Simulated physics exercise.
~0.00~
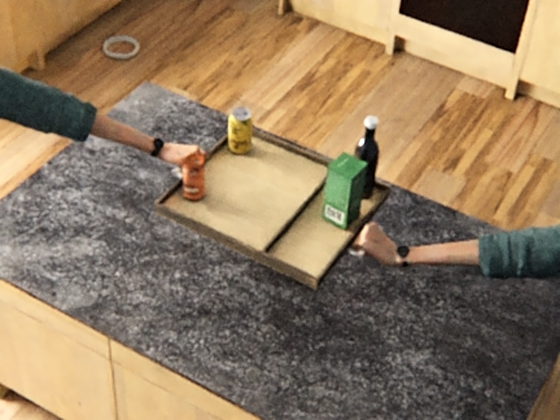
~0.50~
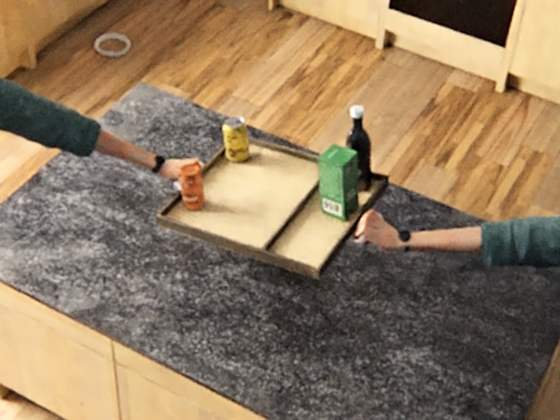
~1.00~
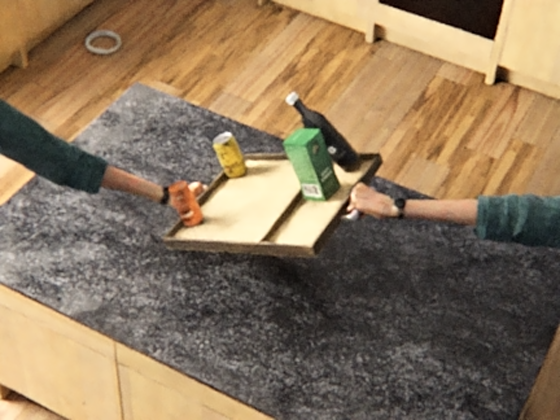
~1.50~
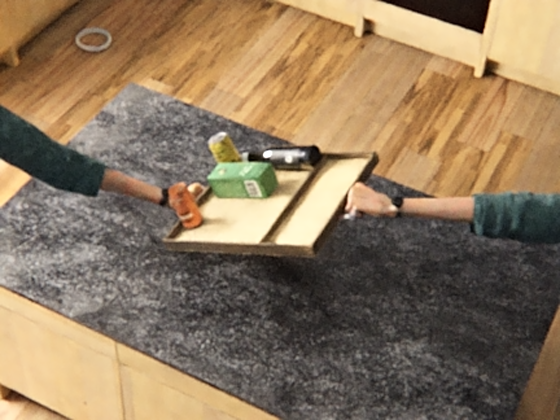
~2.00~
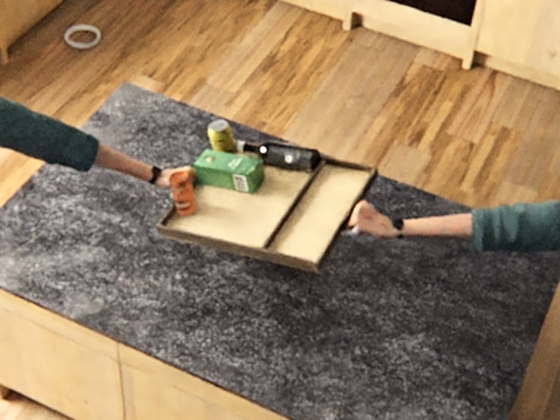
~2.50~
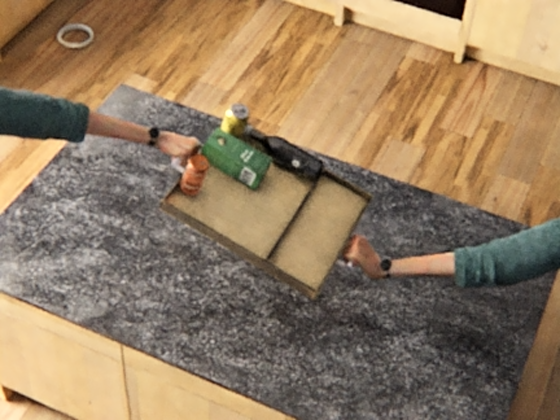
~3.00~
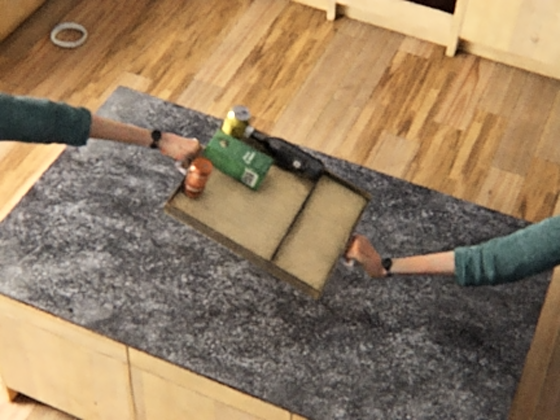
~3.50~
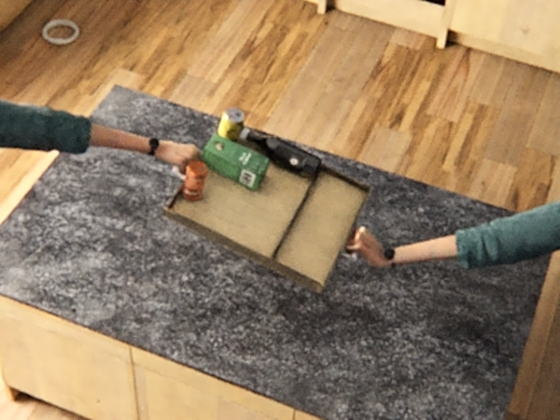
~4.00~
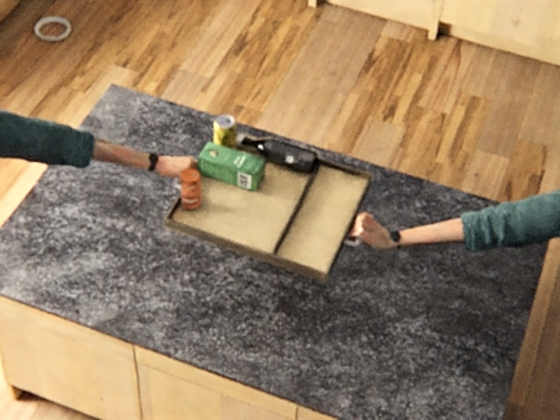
Above a dark countertop, two hands tilt a tray, toppling its bottle and green carton.
